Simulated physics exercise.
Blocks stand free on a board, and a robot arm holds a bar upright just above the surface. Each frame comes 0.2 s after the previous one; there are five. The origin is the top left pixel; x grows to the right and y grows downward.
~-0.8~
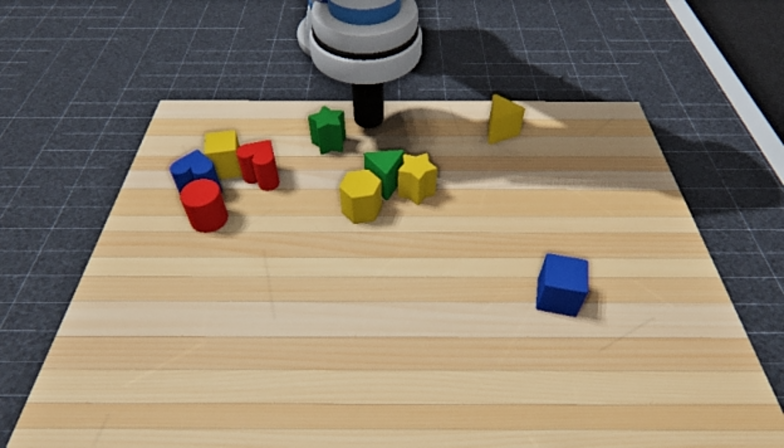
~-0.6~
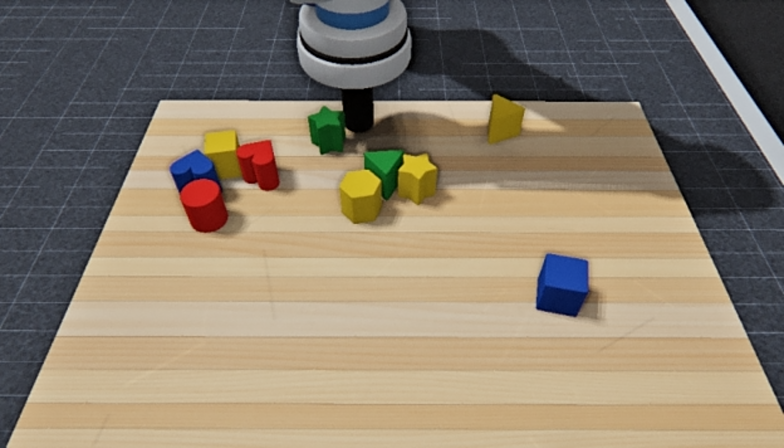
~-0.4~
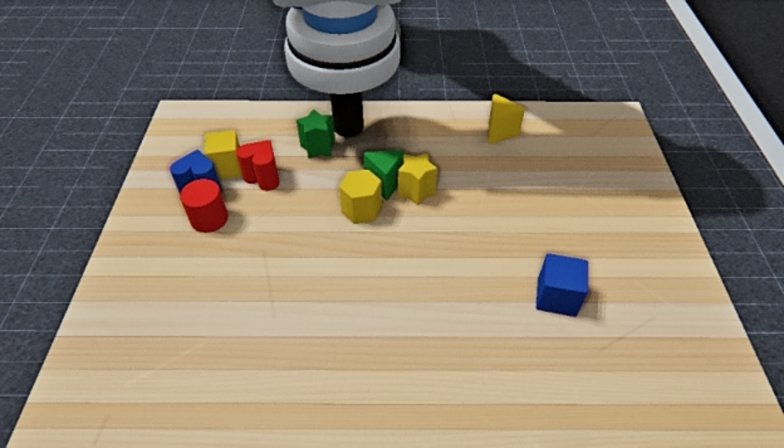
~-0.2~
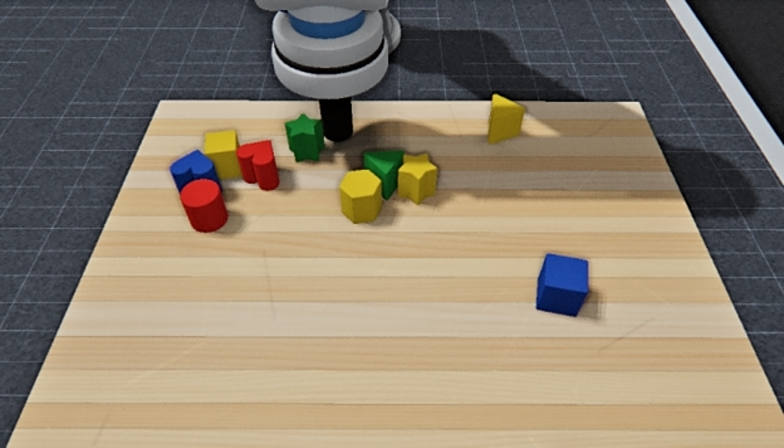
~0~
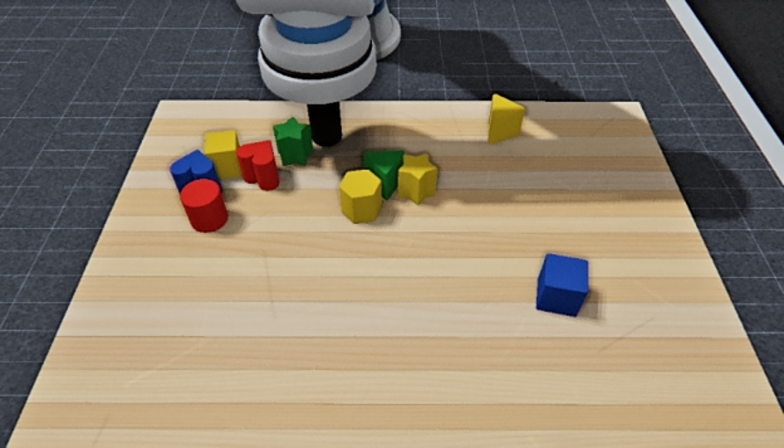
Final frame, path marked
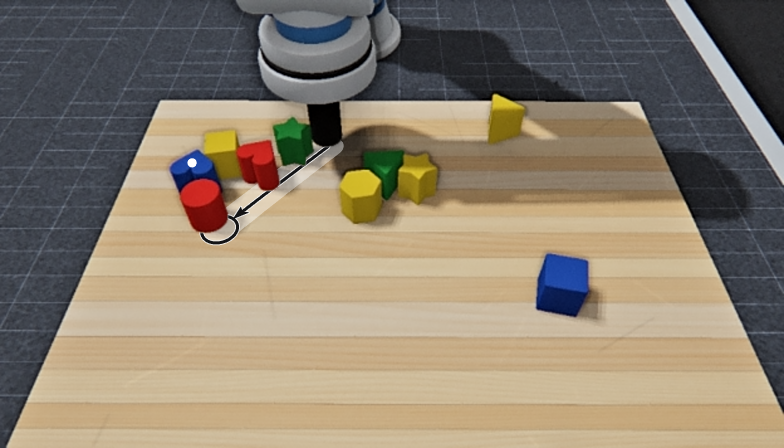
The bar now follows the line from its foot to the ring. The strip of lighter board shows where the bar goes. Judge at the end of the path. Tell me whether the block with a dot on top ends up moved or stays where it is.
Well, the block with a dot on top shifts from its place.
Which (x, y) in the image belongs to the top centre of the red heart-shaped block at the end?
It should be at (210, 168) by then.
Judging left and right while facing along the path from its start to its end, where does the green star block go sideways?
It is pushed towards the right-hand side.
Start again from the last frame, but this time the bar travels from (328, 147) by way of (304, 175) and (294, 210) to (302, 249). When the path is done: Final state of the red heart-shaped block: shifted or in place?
That block will leave its spot.
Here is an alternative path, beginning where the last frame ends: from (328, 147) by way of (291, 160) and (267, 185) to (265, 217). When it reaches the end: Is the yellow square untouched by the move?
The answer is no.
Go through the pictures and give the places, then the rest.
Bar's lower end at (369, 120); blue heart-shaped block at (192, 163); red round block at (199, 192); red heart-shaped block at (257, 151); green star block at (327, 116), in the first frame.
Bar at (359, 124); blocks still, in the second frame.
Bar at (349, 129); green star block at (315, 120), in the third frame.
Bar at (338, 133); green star block at (303, 124), in the fourth frame.
Bar at (327, 138); blue heart-shaped block at (192, 163); red round block at (199, 192); red heart-shaped block at (257, 151); green star block at (291, 128), in the fifth frame.
Drawn move, from (328, 147) directly to (220, 229); the dot is on the blue heart-shaped block.
The first path, step by step. One third of the way, bar at (293, 164); red heart-shaped block at (242, 157), turned 45° anticlockwise; green star block at (264, 136), turned 80° clockwise.
Two thirds of the way, bar at (256, 191); blue heart-shaped block at (174, 161); red heart-shaped block at (217, 166); green star block at (260, 137), turned 105° clockwise.
At the end, bar at (217, 221); blue heart-shaped block at (172, 159), turned 20° anticlockwise; red round block at (171, 203); red heart-shaped block at (210, 168), turned 35° clockwise; green star block at (260, 137), turned 105° clockwise.
